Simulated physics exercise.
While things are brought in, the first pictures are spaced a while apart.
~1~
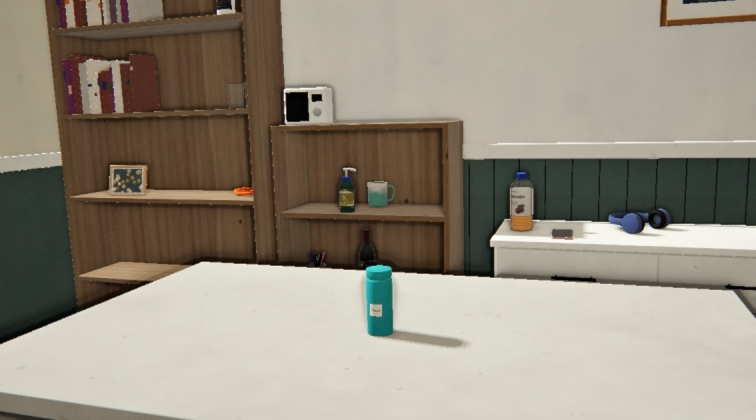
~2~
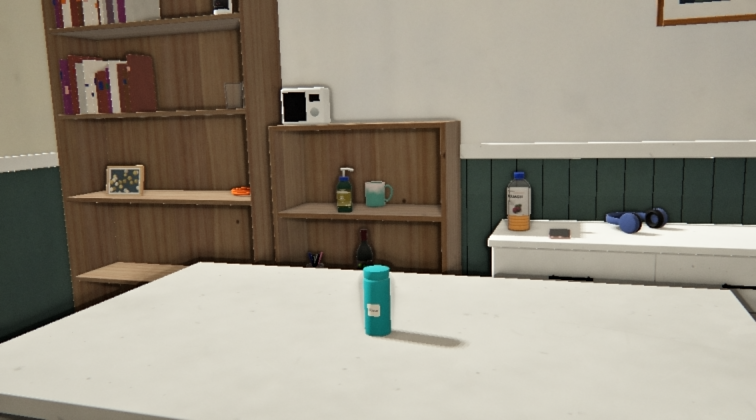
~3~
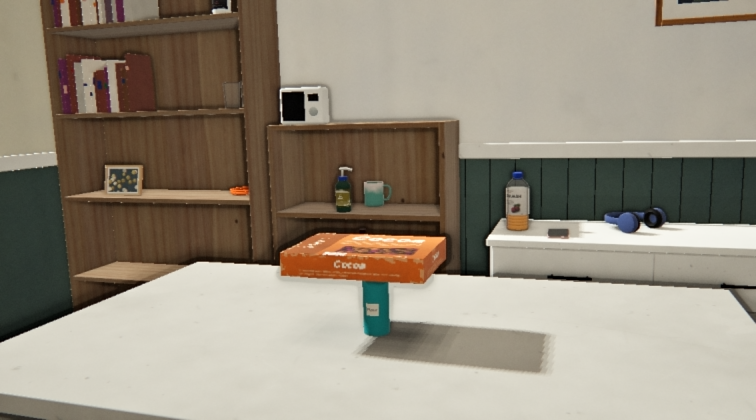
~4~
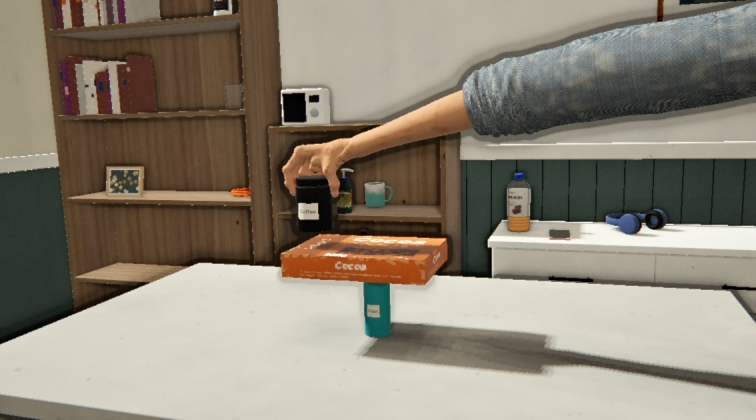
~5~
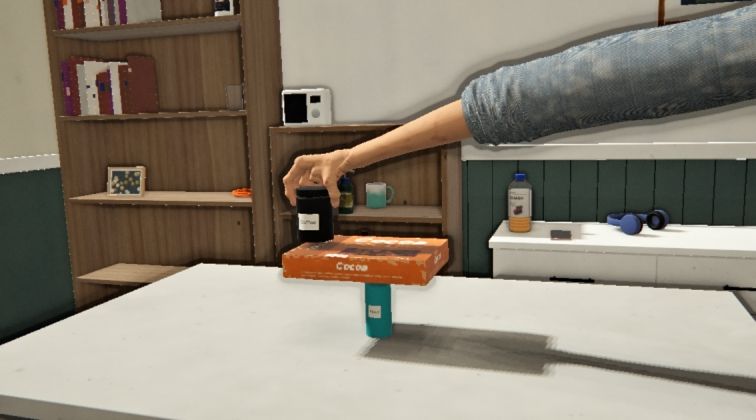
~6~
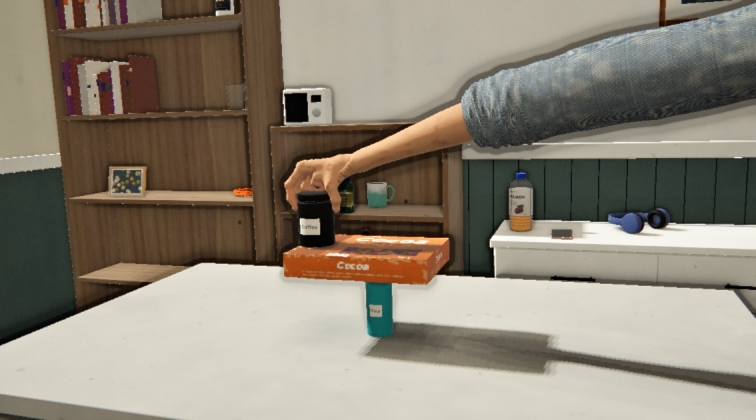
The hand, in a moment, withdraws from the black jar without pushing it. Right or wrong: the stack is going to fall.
Right, it falls.
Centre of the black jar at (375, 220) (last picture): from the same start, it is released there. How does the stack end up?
Outcome: Stable.
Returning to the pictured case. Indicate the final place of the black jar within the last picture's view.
Look near (274, 305) in the final picture.
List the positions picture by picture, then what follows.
In the first picture, the last thing is not in view yet; turquoise shaker (380, 301).
In the second picture, the last thing is not in view yet; turquoise shaker (377, 301).
In the third picture, the last thing is not in view yet; turquoise shaker (376, 300).
The fourth picture shows still above its spot; black jar (315, 203); turquoise shaker (377, 302).
The fifth picture shows still above its spot; black jar (315, 214); turquoise shaker (378, 302).
The sixth picture shows set down, still held; black jar (316, 219); turquoise shaker (379, 301).
Then, 0.50 s after the last picture, black jar now fallen; orange packet tipped 67° from how it was.
Then, 1.40 s after the last picture, orange packet on its side.
At rest, fallen, orange packet and black jar; turquoise shaker in place. Seen from the same camera at the end, black jar near (274, 305). The stack comes apart.
